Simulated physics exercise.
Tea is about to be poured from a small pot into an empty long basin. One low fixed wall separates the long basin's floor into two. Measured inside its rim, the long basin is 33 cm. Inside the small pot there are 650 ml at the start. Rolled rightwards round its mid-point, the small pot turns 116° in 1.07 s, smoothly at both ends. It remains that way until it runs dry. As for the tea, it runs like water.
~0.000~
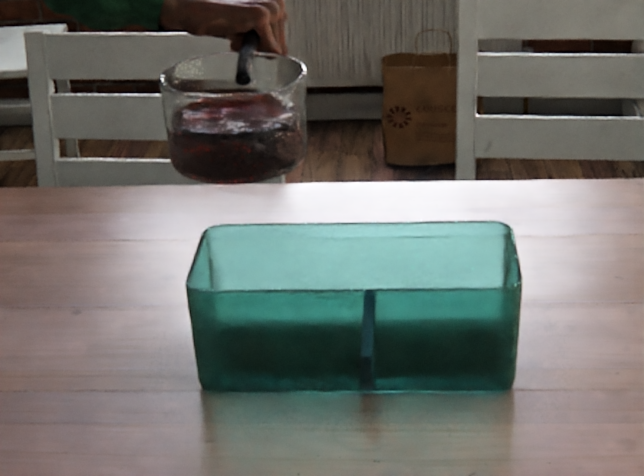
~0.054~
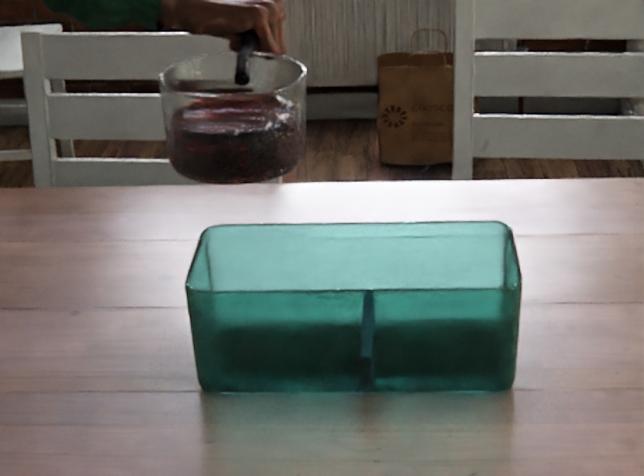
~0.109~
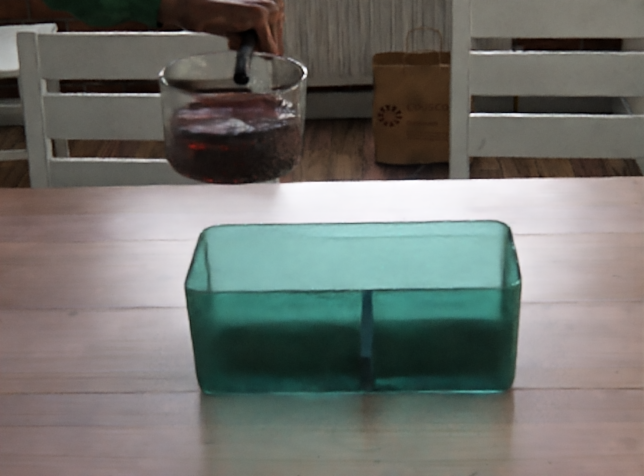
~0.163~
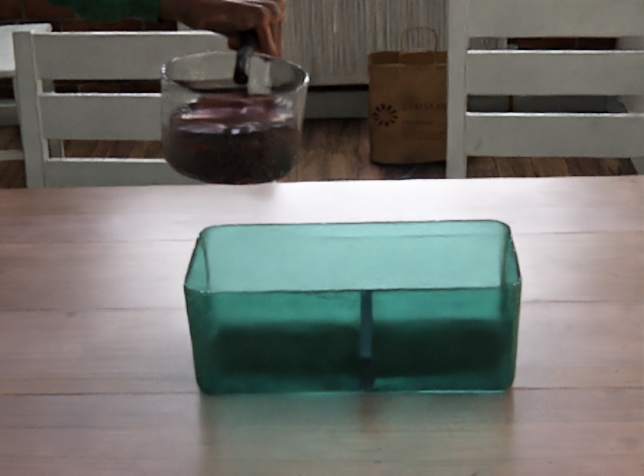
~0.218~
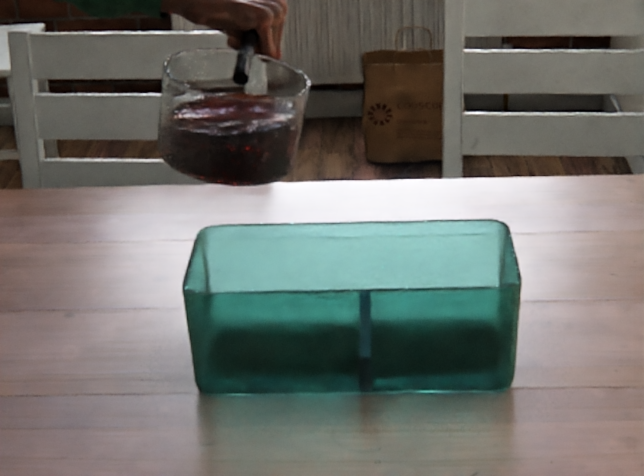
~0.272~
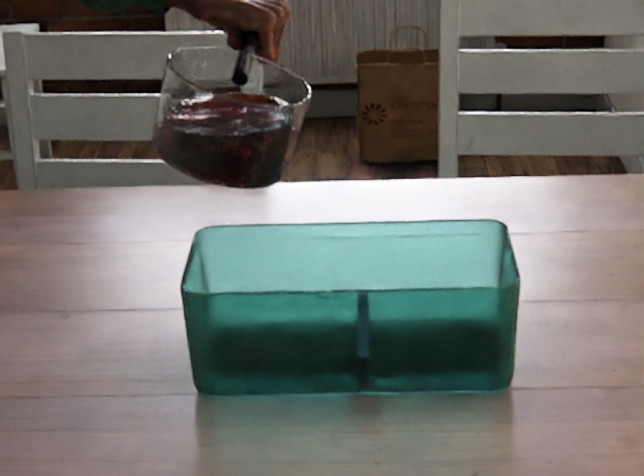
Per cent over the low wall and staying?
50 per cent.
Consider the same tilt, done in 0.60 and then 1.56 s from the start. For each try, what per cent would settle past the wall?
I'd expect close to 30 per cent and then close to 60 per cent.
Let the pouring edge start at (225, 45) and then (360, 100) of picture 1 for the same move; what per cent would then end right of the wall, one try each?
10 and 90 %.
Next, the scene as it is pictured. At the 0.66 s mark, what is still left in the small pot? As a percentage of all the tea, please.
About 66 per cent.
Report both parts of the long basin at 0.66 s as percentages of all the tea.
Left roughly 2, right roughly 2.
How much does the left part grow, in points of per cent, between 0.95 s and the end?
Roughly 22 percent.
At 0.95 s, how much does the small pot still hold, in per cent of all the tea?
10 %.
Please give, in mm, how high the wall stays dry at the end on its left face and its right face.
Measured: Left around 28 mm, right around 24 mm.
After 0.66 s the tilt is 79° and 66 per cent is still to pour, 2 is left of the wall and 2 right of it.
After 0.95 s the tilt is 112° and 11 per cent is still to pour, 27 is left of the wall and 49 right of it.
After 1.25 s the tilt is 116° and 0 per cent is still to pour, 49 is left of the wall and 49 right of it.
After 1.57 s the tilt is 116° and 0 per cent is still to pour, 49 is left of the wall and 50 right of it.
In the end 49 per cent lies left of the wall, 50 right of it and 1 outside.
